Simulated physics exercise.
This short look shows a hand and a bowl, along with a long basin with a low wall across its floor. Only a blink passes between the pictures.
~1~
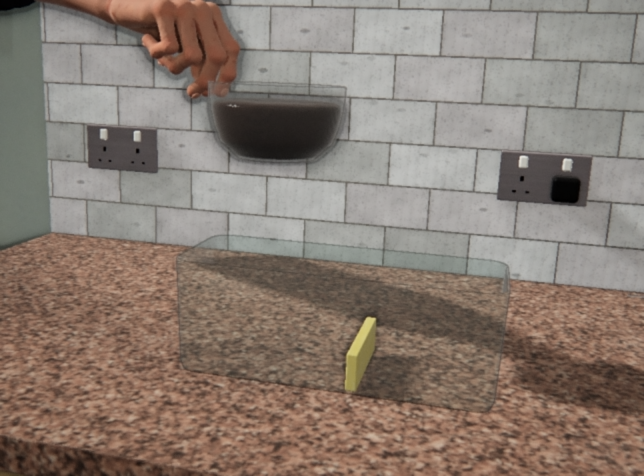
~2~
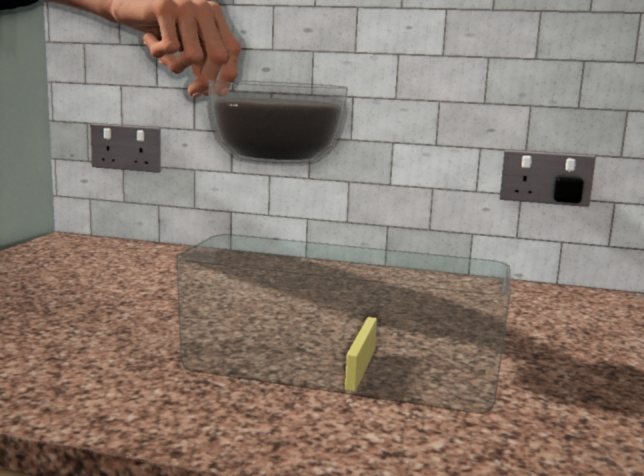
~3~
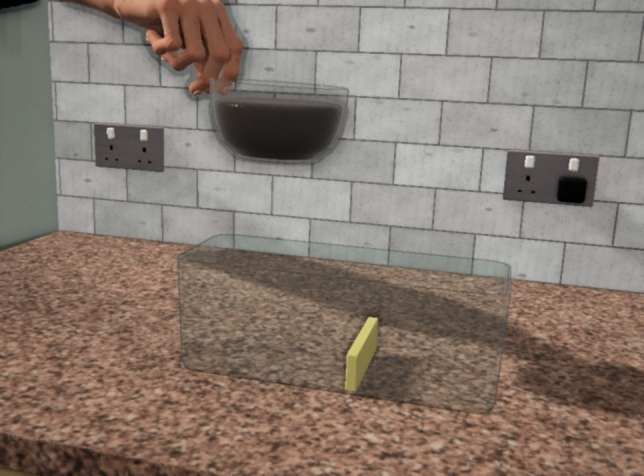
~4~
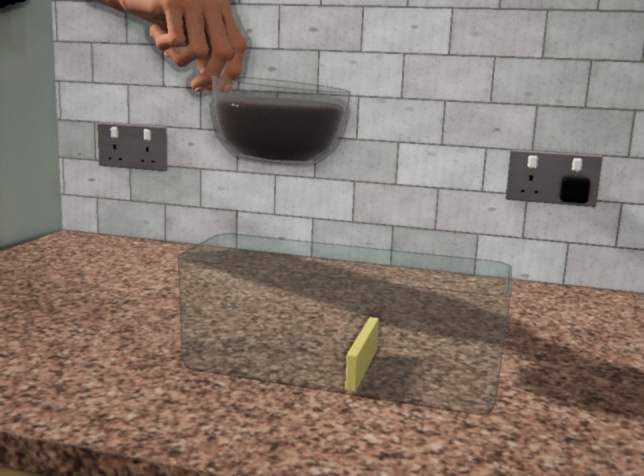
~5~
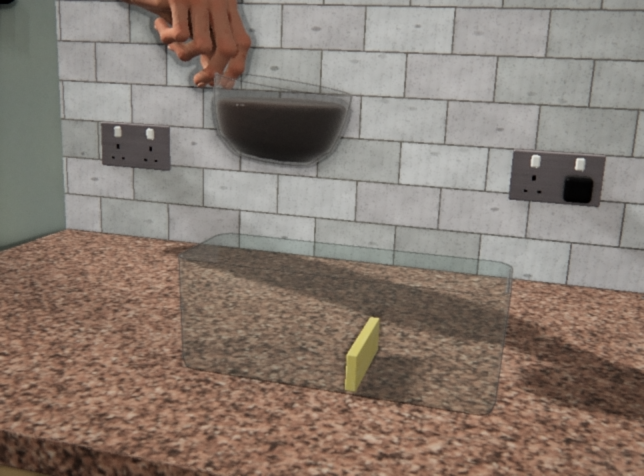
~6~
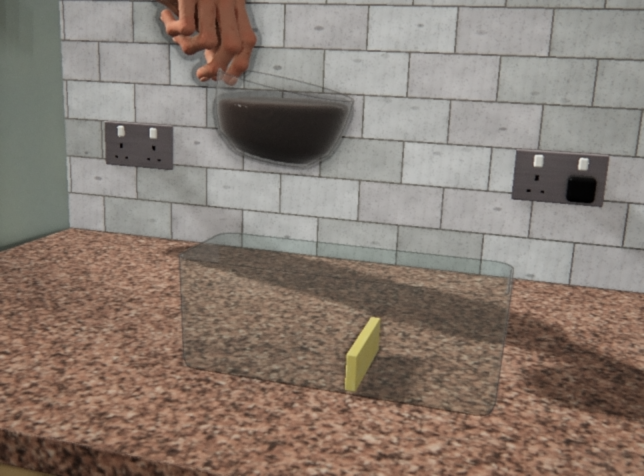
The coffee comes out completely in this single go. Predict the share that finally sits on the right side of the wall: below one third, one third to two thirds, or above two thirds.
Right-side share: Above two thirds.
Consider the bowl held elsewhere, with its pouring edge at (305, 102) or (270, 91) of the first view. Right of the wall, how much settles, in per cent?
In turn 50 and 5 in a hundred.
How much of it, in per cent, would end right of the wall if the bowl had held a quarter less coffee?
Result: Around 80 per cent.
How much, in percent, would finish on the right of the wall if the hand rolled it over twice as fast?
It comes to 75 per cent or so.
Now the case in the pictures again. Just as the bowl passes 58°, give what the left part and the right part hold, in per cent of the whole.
The left part holds 0 percent and the right part 10 percent.
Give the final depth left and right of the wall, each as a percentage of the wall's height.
About 10 left, about 80 right.
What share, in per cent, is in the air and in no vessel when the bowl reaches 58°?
25 in a hundred.
A moment on, the bowl is tipped part way and 62 per cent is still to pour, 1 is left of the wall and 9 right of it.
Next, the bowl is tipped on its side and 11 per cent is still to pour, 5 is left of the wall and 72 right of it.
Then the bowl is tipped right over and 0 per cent is still to pour, 16 is left of the wall and 83 right of it.
Later the bowl is tipped right over and 0 per cent is still to pour, 18 is left of the wall and 81 right of it.
Finally, 18 per cent lies left of the wall, 81 right of it and 1 outside.
